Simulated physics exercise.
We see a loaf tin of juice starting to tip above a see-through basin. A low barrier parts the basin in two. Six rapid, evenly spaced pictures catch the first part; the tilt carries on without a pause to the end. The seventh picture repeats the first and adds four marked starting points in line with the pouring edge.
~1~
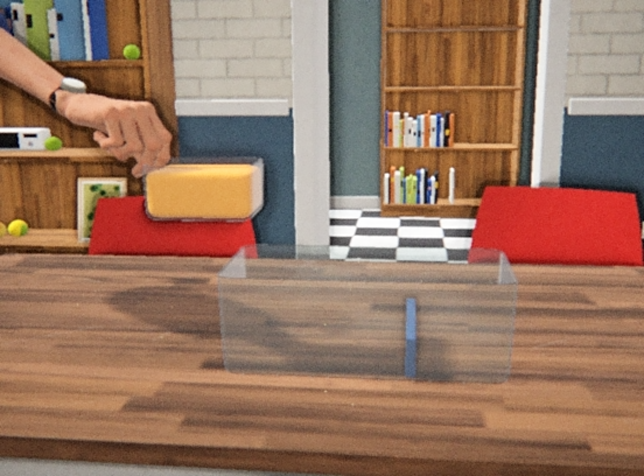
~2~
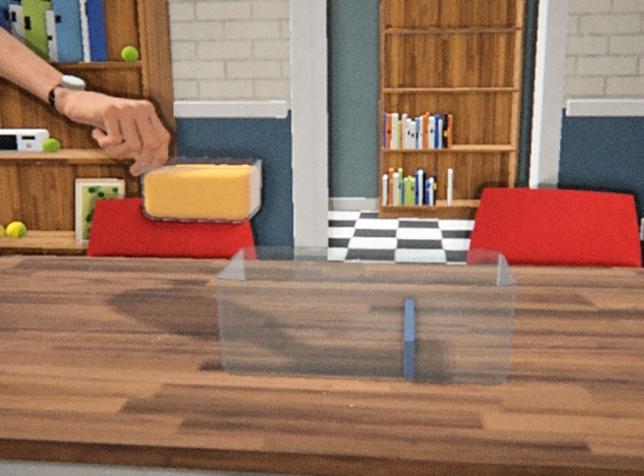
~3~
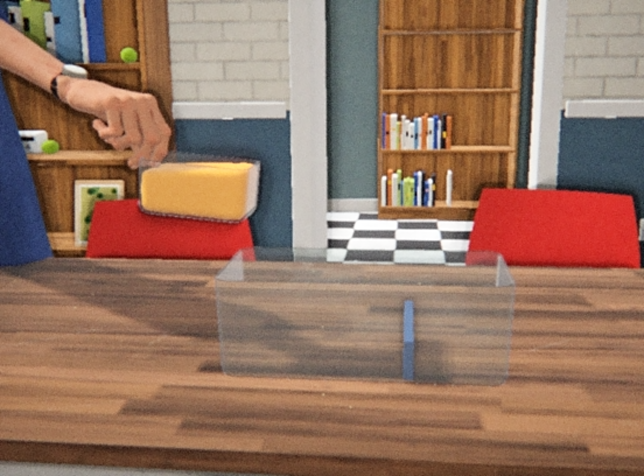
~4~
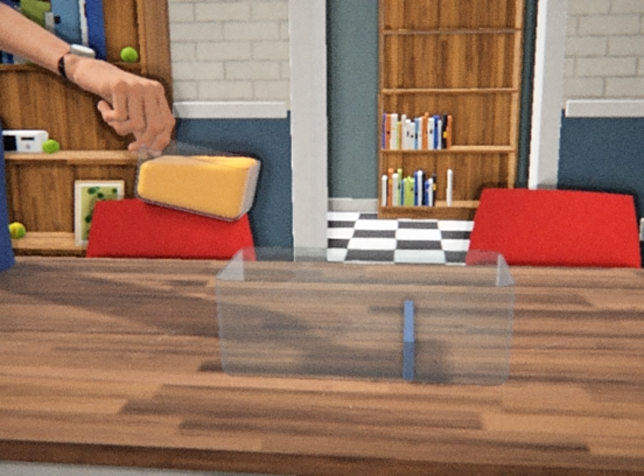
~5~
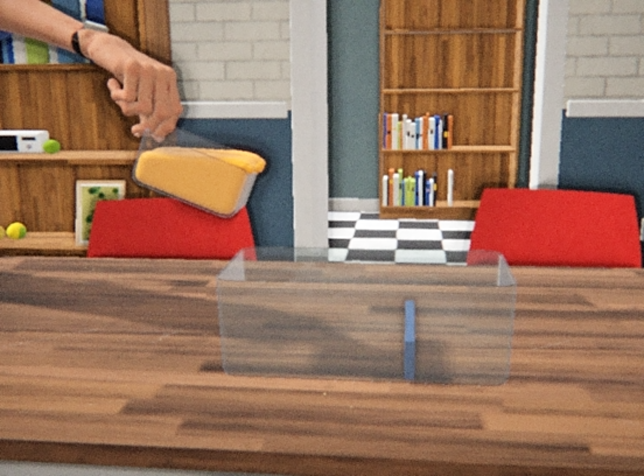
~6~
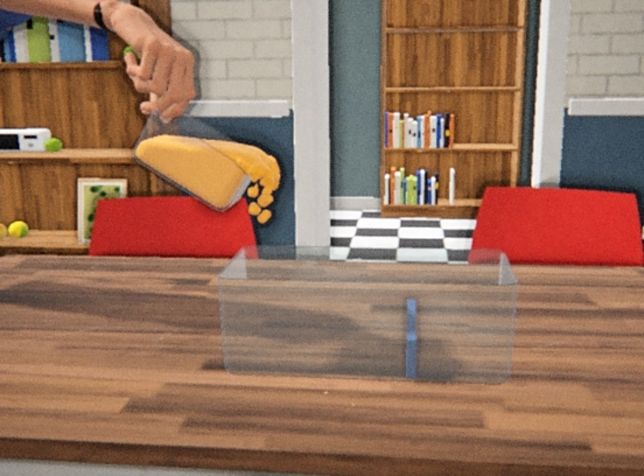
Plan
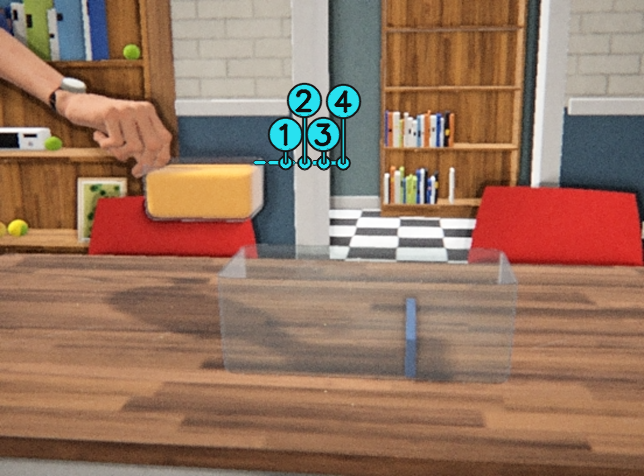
Above a clear basin on a table, a hand tilts a container until orange juice pours over its lip.
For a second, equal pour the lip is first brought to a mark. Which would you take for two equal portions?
Choose 3.
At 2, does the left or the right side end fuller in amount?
The left one.
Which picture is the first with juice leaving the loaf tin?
Picture 5.
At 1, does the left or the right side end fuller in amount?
The left one.
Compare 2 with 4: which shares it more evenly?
That is place 4.
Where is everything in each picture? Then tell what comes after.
In the first picture, upright, lip at (255, 162); basin from (225, 370) to (509, 382); top of the wall at (411, 317); nothing has left yet.
In the second picture, upright, lip at (253, 164); nothing has left yet.
In the third picture, tipped about 6°, lip at (252, 165); nothing has left yet.
In the fourth picture, tipped about 12°, lip at (253, 164); nothing has left yet.
In the fifth picture, tipped about 21°, lip at (254, 164); juice is over the lip, down to (258, 170).
In the sixth picture, tipped about 32°, lip at (255, 163); juice is over the lip, down to (263, 218).
On the marked copy, 1 at (285, 162); 2 at (304, 162); 3 at (323, 162); 4 at (343, 163).
With 1, about 96 % ends left of the wall and 3 % right of it.
With 2, about 86 % ends left of the wall and 13 % right of it.
With 3, about 46 % ends left of the wall and 52 % right of it.
With 4, about 27 % ends left of the wall and 72 % right of it.
